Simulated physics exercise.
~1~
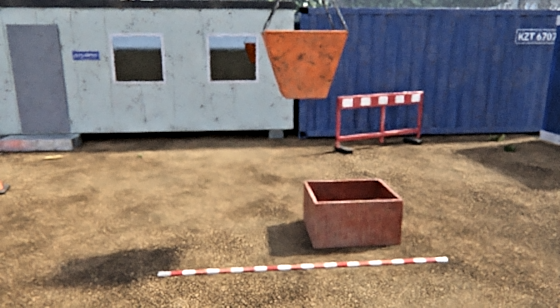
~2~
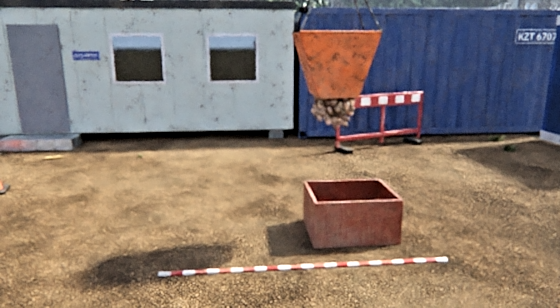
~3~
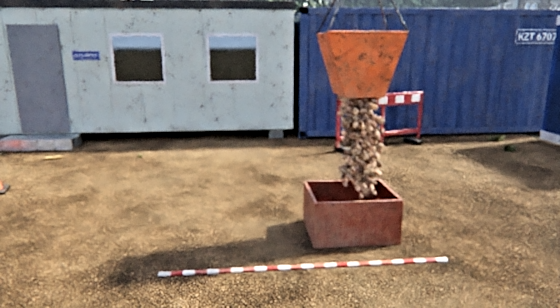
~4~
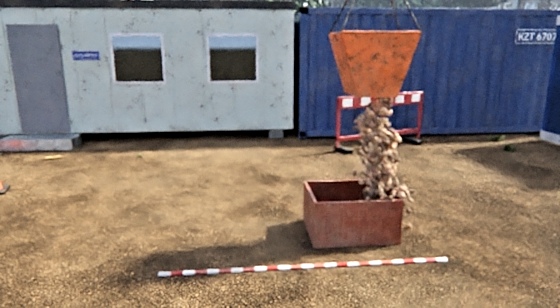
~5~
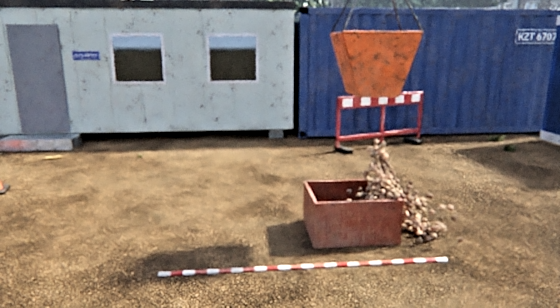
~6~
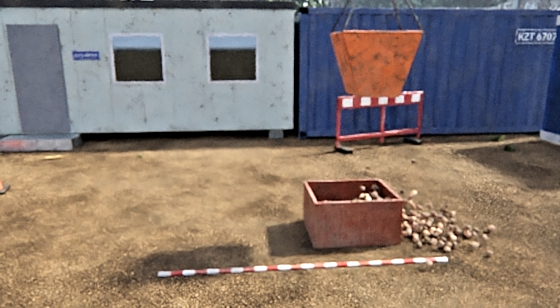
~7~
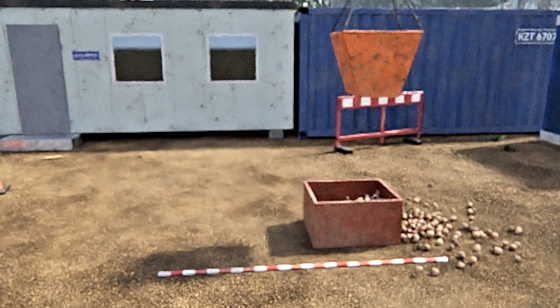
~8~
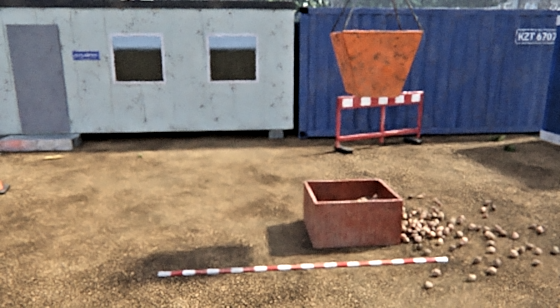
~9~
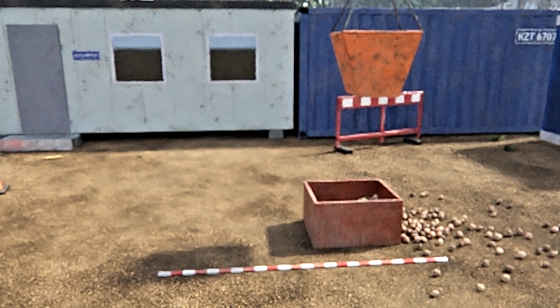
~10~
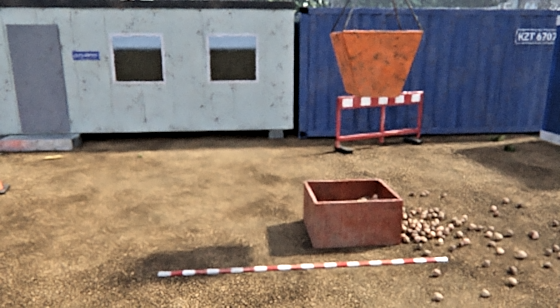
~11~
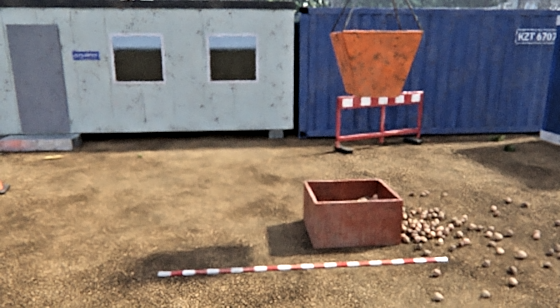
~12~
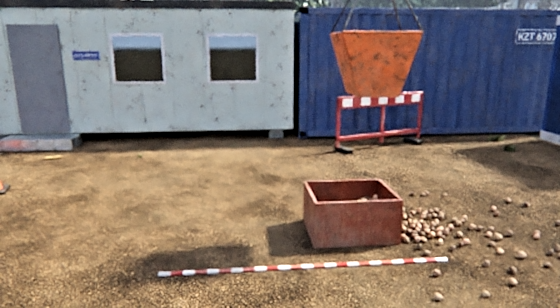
An orange hopper hangs from a crane above a dirt yard, moving right toward a reddish open bin, with a red-and-white staff on the ground in front and pale cabins and a blue container behind. Its underside opens and brown cobbles begin to pour out. The stream drops into the bin as the hopper keeps travelling, then shifts to the bin's right edge. The hopper stops, empty, while the last stones spill over that side and scatter rightward across the ground. They settle, with most cobbles in the bin and a smaller share strewn beside it.
